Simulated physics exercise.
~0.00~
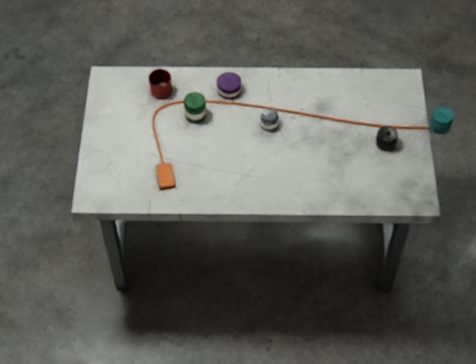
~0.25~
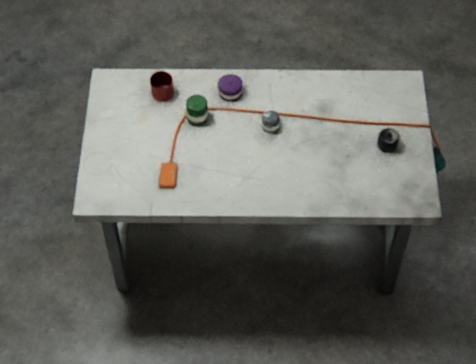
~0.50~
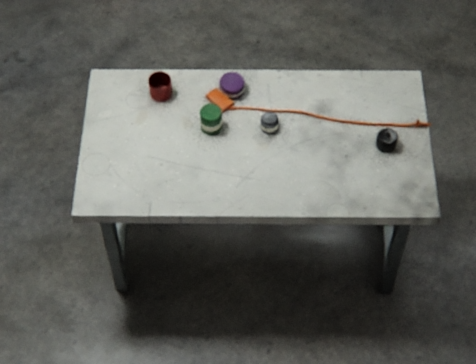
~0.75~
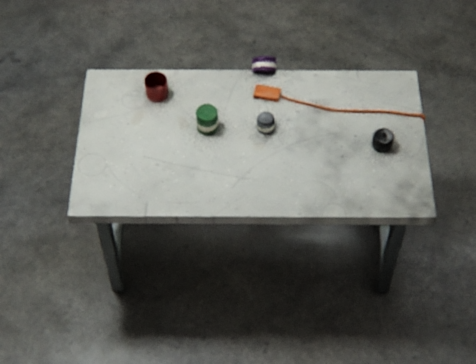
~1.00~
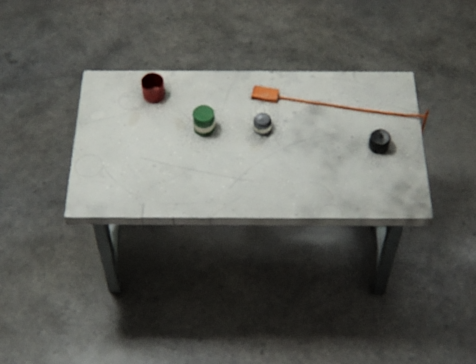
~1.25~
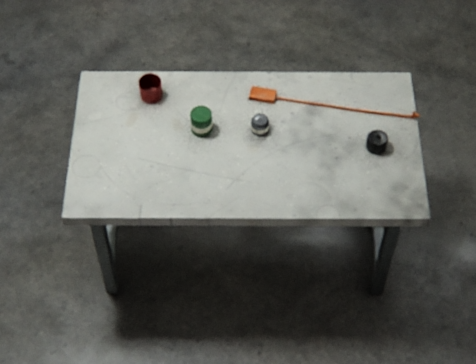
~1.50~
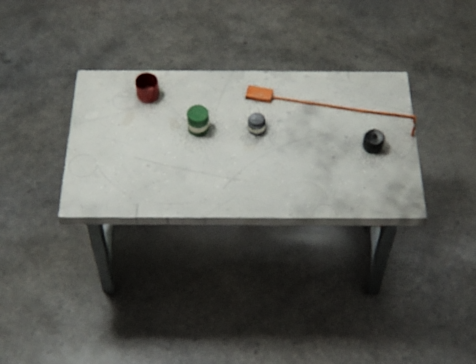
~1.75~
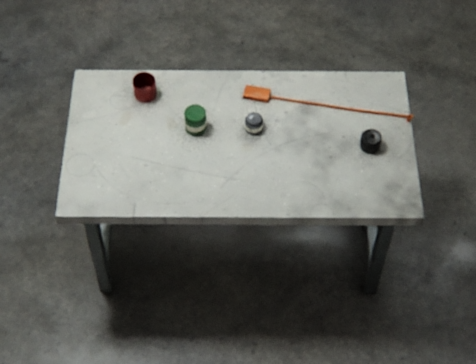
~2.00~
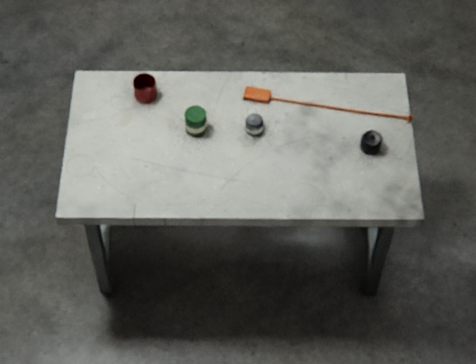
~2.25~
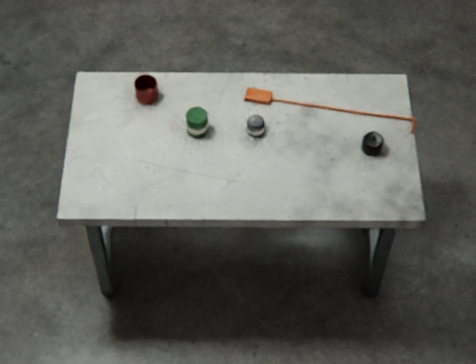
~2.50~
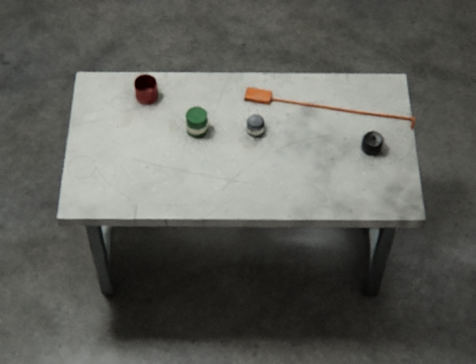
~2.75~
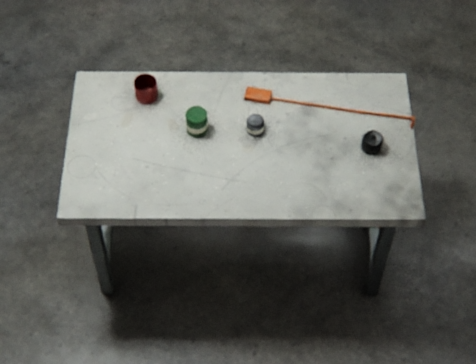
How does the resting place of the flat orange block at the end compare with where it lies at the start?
It starts near the front left of the bench, in front of the green canister, and ends farther right and close to the back edge, behind the grey jar.
